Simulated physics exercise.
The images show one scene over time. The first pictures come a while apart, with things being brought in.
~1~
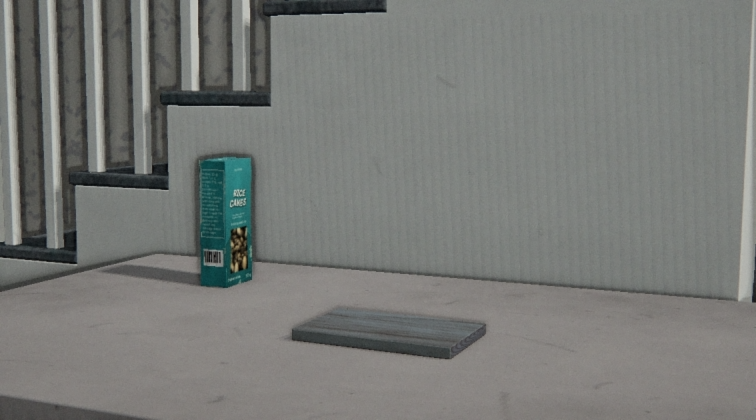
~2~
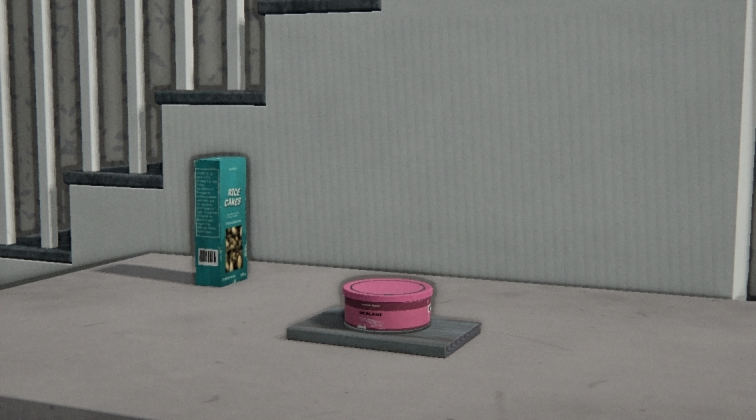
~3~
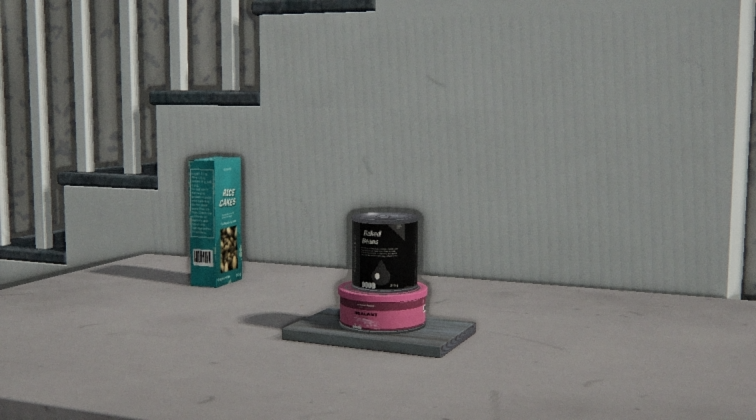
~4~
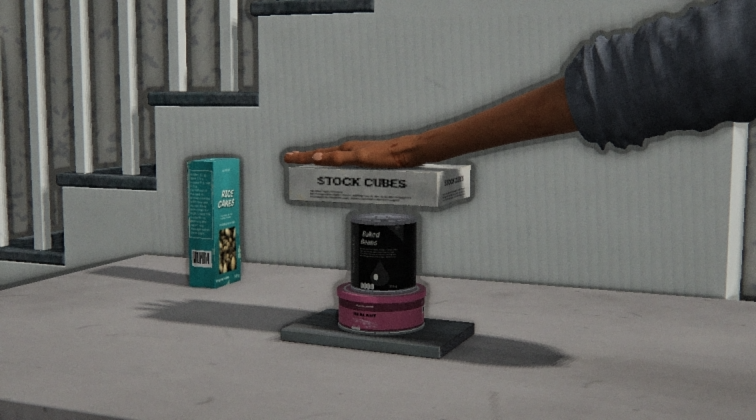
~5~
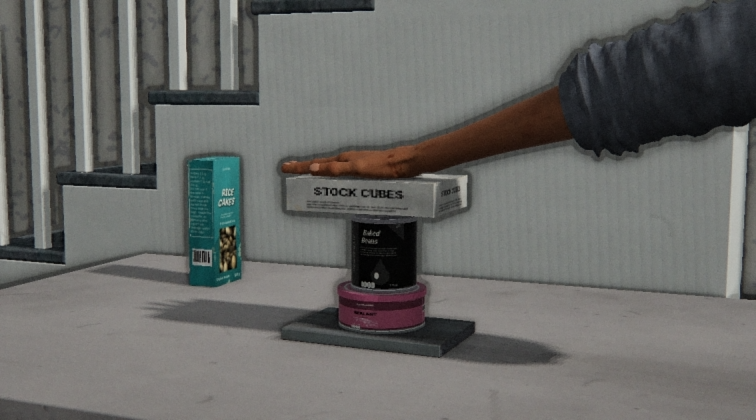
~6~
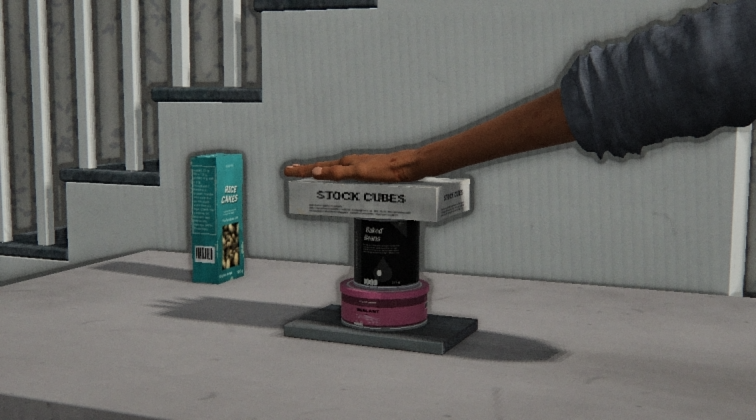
The clip opens on a grey board lying on a pale surface, with a teal box standing behind it to the left. A pink tub appears on the board, then a black can on top of it. A hand lowers a white packet labelled stock cubes onto the can and stays resting on it.
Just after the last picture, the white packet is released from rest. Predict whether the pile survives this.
The pile is stable.
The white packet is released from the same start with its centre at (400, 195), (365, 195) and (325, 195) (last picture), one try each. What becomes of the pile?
Stays standing; stays standing; collapses.
Then, 0.50 s past the last view, nothing moves.
Then, 1.30 s past the last view, white packet resting near (381, 197).
Finally, all 5 still in place. Final places as the last picture's camera would see them, white packet near (381, 197). The pile keeps its balance.
